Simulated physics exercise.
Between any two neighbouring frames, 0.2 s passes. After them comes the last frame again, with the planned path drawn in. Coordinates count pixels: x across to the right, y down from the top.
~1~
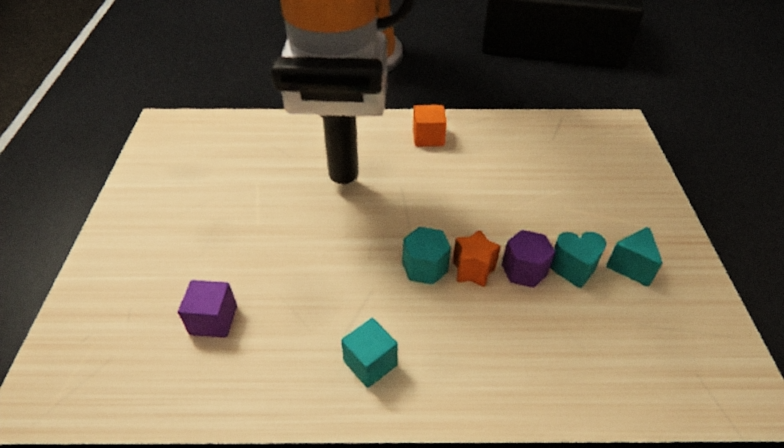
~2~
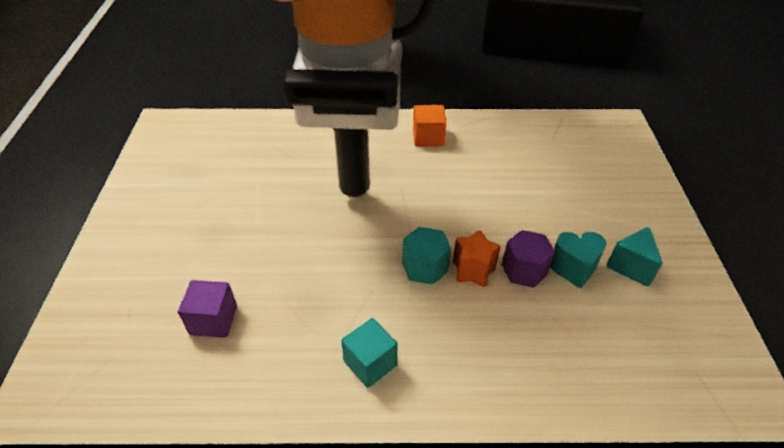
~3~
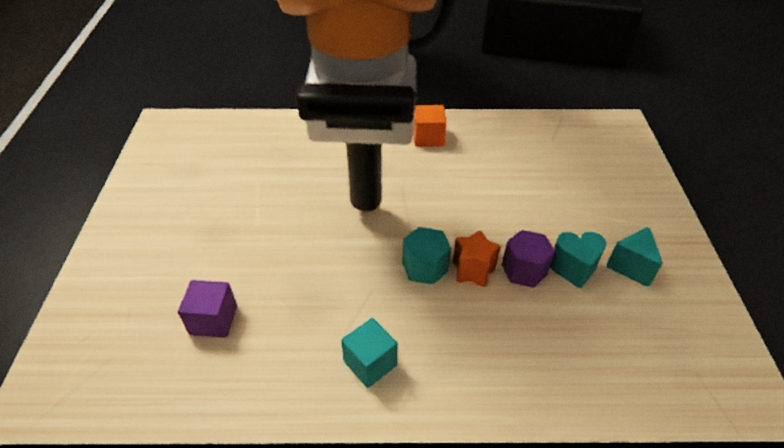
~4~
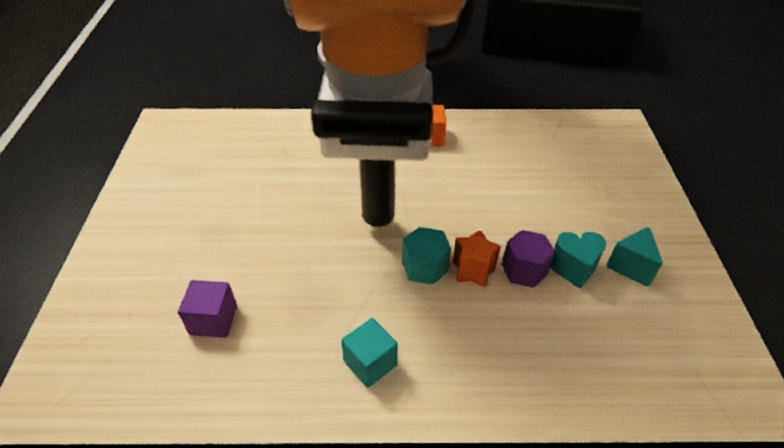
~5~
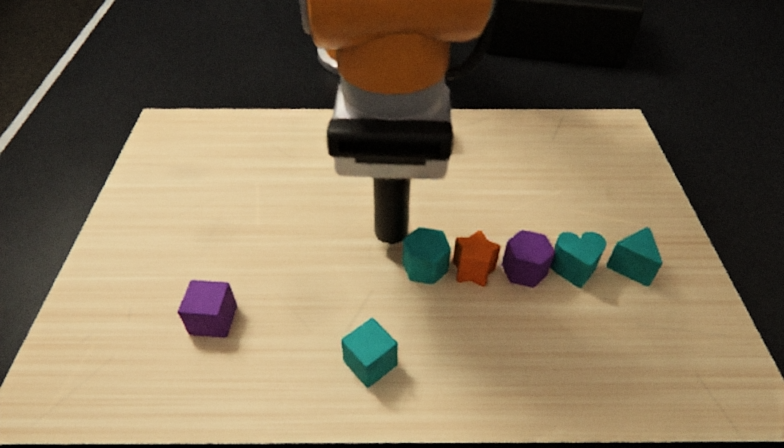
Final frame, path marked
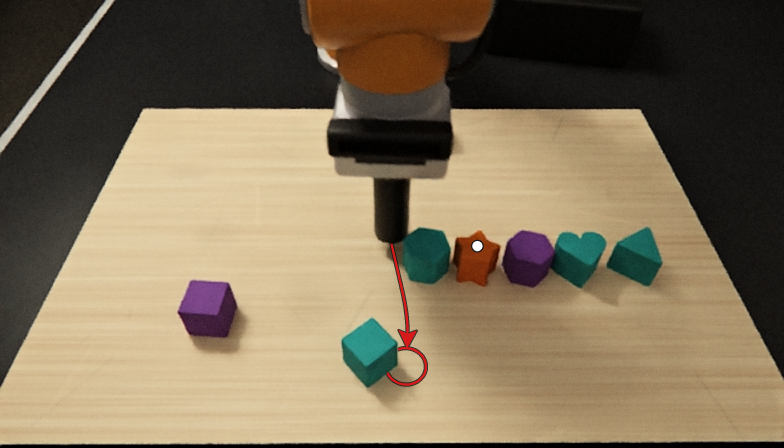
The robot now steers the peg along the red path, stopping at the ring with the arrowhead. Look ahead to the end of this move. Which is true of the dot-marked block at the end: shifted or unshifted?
Once the peg is done, the dot-marked block remains in the old spot.
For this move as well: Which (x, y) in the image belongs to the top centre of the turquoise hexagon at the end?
The point I'd pick in the picture is (443, 258).
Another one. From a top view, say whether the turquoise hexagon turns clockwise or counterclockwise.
Looking down: Anticlockwise.
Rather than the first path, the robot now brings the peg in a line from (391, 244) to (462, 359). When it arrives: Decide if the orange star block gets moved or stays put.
At the end of the path, it will have moved.
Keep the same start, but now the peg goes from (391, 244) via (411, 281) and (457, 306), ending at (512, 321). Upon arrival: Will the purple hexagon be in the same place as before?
No, that is not how it ends up.
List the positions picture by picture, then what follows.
Peg's lower end at (344, 174); turquoise four-sided block at (369, 341); turquoise hexagon at (427, 243); orange star block at (477, 246), in the first picture.
Peg at (355, 187); blocks still, in the second picture.
Peg at (366, 200); blocks still, in the third picture.
Peg at (378, 215); blocks still, in the fourth picture.
Peg at (392, 232); turquoise four-sided block at (369, 341); turquoise hexagon at (427, 243); orange star block at (477, 246), in the fifth picture.
Drawn move, from (391, 244) over (404, 299) to (406, 366); the dot is on the orange star block.
The first path, step by step. One third of the way, peg at (400, 268); turquoise hexagon at (441, 256), turned 40° anticlockwise.
Two thirds of the way, peg at (408, 309); turquoise hexagon at (443, 258), turned 50° anticlockwise.
At the end, peg at (406, 355); turquoise four-sided block at (365, 349), turned 30° clockwise; turquoise hexagon at (443, 258), turned 50° anticlockwise; orange star block still.
